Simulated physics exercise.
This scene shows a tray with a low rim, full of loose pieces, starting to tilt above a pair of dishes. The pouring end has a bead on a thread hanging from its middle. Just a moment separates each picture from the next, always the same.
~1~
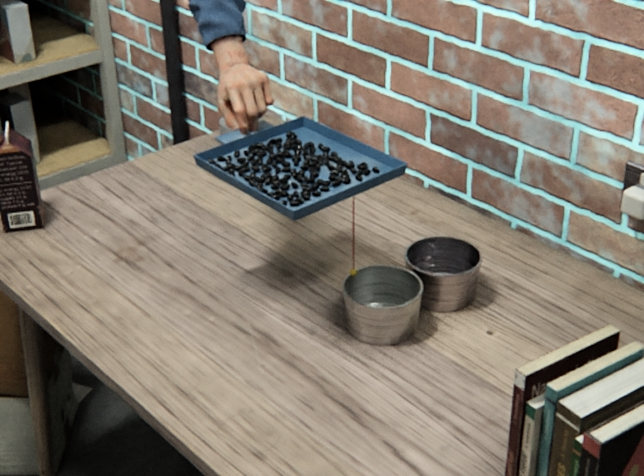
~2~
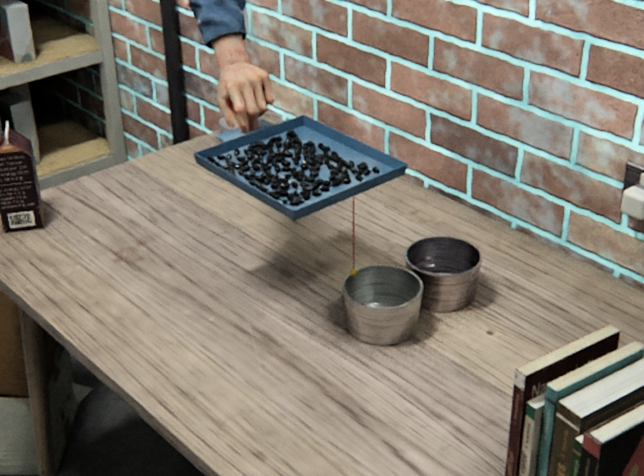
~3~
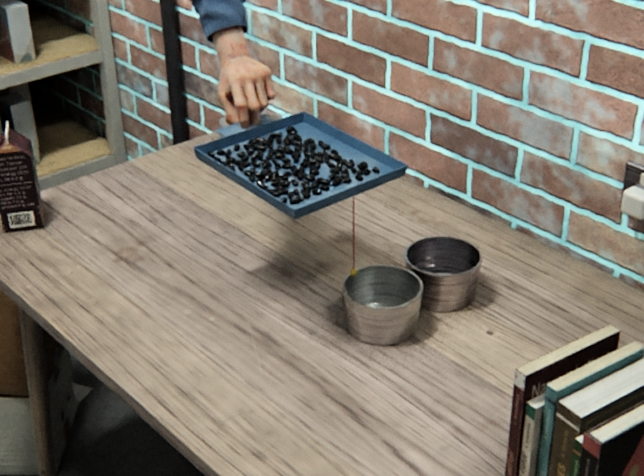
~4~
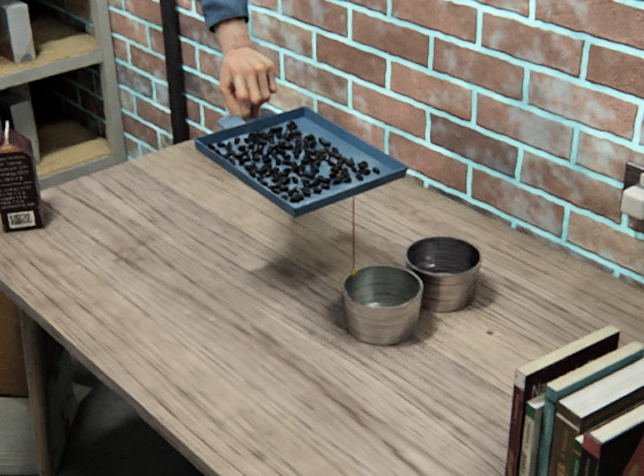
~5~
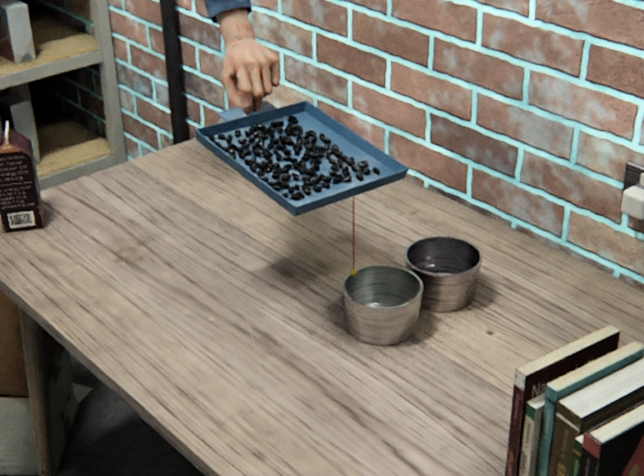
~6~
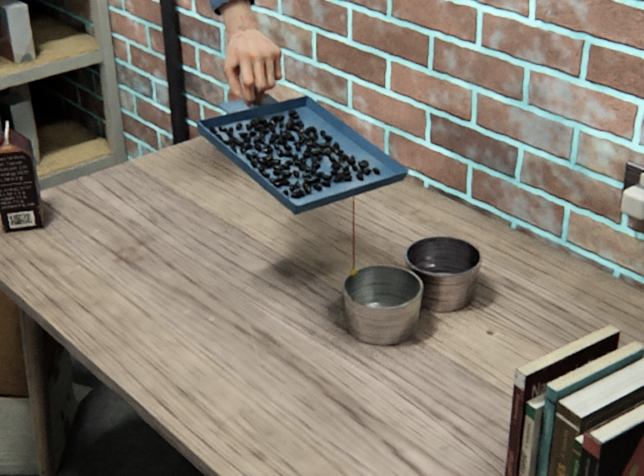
Blue tray of black beans tilting slightly as a hand raises its far end above two metal dishes on a wooden table.
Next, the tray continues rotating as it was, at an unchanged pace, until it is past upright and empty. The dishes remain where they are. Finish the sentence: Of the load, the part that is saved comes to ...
More than half of it.
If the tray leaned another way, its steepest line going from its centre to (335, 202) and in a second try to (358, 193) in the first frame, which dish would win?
Going by the two slopes in order, it's the left-side one and then the left-side one.
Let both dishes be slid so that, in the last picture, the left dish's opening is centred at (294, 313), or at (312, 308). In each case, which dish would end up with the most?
In the first position the right of the two, in the second the right of the two.
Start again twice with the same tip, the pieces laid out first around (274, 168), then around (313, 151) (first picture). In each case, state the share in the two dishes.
First case around 60 %, second case around 70 %.
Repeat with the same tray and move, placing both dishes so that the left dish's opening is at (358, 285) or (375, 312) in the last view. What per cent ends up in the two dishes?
Roughly 70 % and 30 %.
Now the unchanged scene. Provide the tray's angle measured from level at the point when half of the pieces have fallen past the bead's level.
That happens at around 105°.
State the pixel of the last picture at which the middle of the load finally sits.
Centre at rest, last view: Approx. (392, 309).
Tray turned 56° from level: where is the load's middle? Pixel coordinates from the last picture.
Somewhere near pixel (359, 163).
Soon, tray tipped steeply; nearly all on the tray; a stray few in the air.
A while on, tray tipped right over; most on the tray; a small part in the right dish; a stray few outside both; a stray few in the air.
Towards the end, tray tipped past a quarter turn; about half in the left dish; about a quarter in the right dish; about a third outside both.
Finally, tray tipped past a quarter turn; about half in the left dish; about a quarter in the right dish; about a third outside both.
